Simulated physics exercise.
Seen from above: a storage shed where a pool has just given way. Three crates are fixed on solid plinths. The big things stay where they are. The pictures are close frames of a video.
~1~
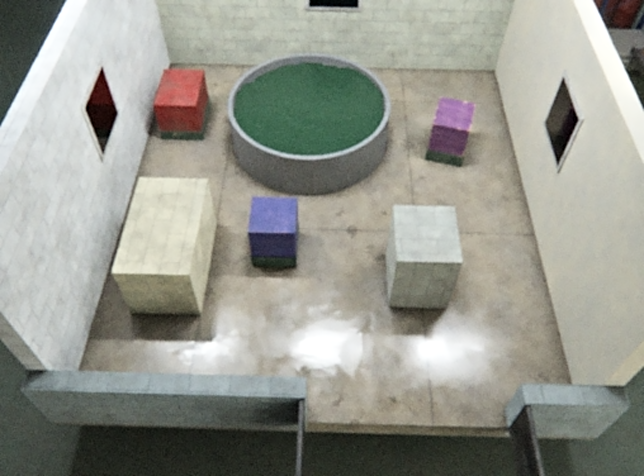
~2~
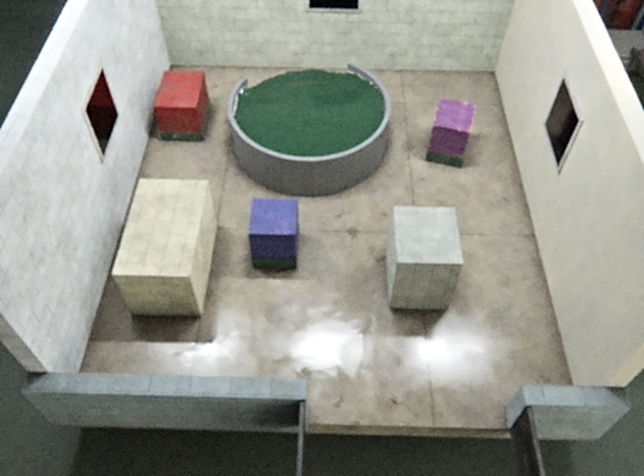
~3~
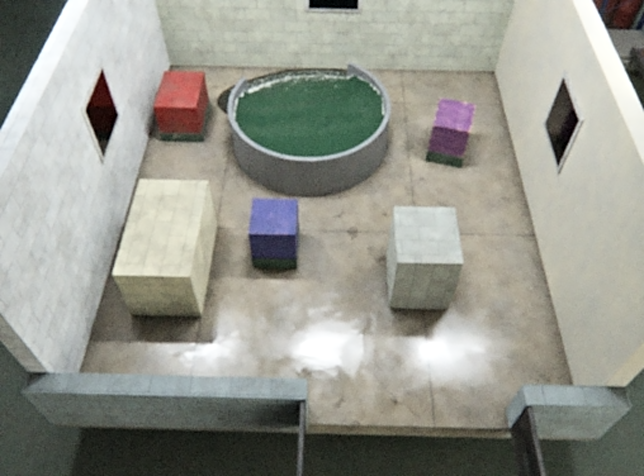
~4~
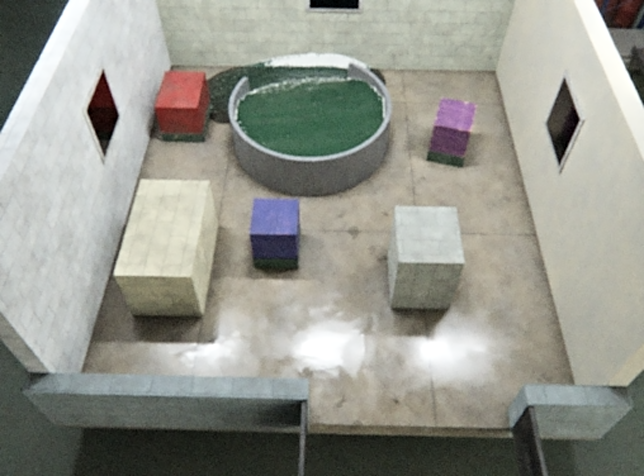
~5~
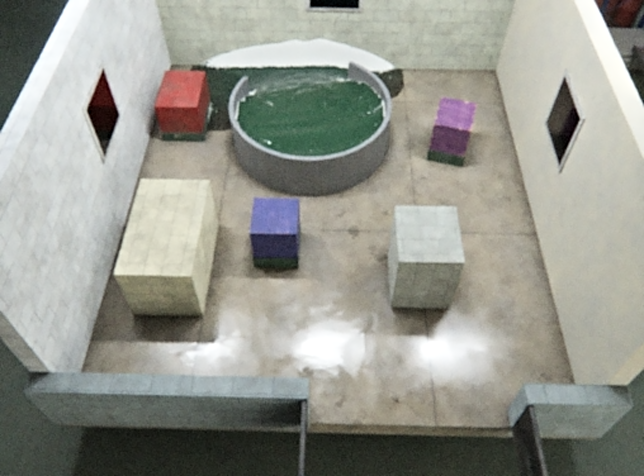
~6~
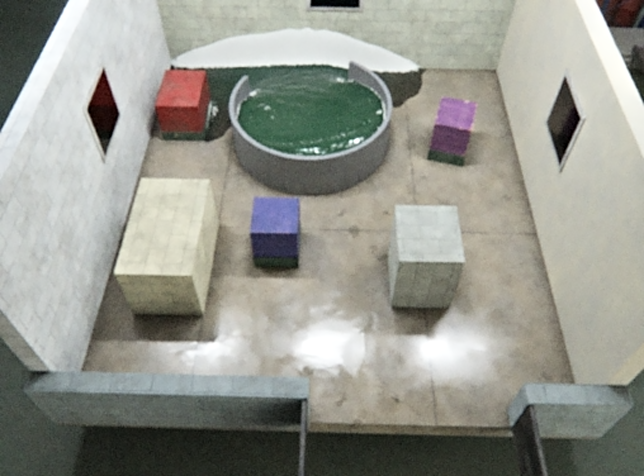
A round grey pool of green water sits toward the back of a pale-walled storage shed, seen from above by a still camera. A red block stands to its left and a purple one to its right, with cream, blue and pale grey blocks nearer. The pool's far side opens, and water pours out behind it, spreading along the back wall and reaching the red block.
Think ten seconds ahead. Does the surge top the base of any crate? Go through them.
One by one: The purple crate stays dry; the red crate gets wet; the blue crate stays dry.
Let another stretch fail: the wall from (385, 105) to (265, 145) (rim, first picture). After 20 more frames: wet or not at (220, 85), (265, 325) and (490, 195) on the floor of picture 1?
In turn: Free of water, awash, flooded.
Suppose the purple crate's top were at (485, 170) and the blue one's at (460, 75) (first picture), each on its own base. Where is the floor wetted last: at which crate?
The one in purple.
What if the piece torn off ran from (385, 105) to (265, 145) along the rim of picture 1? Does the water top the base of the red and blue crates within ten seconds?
Then: Red crate is safe; blue crate gets wet.
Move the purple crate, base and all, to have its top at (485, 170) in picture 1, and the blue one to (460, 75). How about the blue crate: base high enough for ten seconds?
The blue crate ends up wet.
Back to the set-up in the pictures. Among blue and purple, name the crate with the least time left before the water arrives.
The purple-painted one.
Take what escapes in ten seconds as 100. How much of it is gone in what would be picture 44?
Some 15 per cent.
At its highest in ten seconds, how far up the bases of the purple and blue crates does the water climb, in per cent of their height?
Near 60 and 40 in a hundred.
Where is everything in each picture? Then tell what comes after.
In the first frame, still water in the round pool at (309, 106).
In the second frame, water pours out on the round pool's far side and has run to a hidden place.
In the third frame, water pours out on the round pool's far side and has run to (223, 104).
In the fourth frame, water pours out on the round pool's far side and has run to a hidden place.
In the fifth frame, water pours out on the round pool's far side and has run to a hidden place.
In the sixth frame, the front is at (172, 64), out from the gap on the round pool's far side.
A moment on, water covers 20 % of the floor; the purple crate not reached, the red crate water round its plinth, the blue crate not reached.
Next, water covers 35 % of the floor; the purple crate water round its plinth, the red crate water round its plinth, the blue crate not reached.
Then, water covers 60 % of the floor; the purple crate water round its plinth, the red crate water round its plinth, the blue crate water round its plinth.
Later, water covers 95 % of the floor; the purple crate water round its plinth, the red crate water round its plinth, the blue crate water round its plinth.
In the end, water covers 100 % of the floor; the purple crate stayed above the water, the red crate was topped, the blue crate stayed above the water.
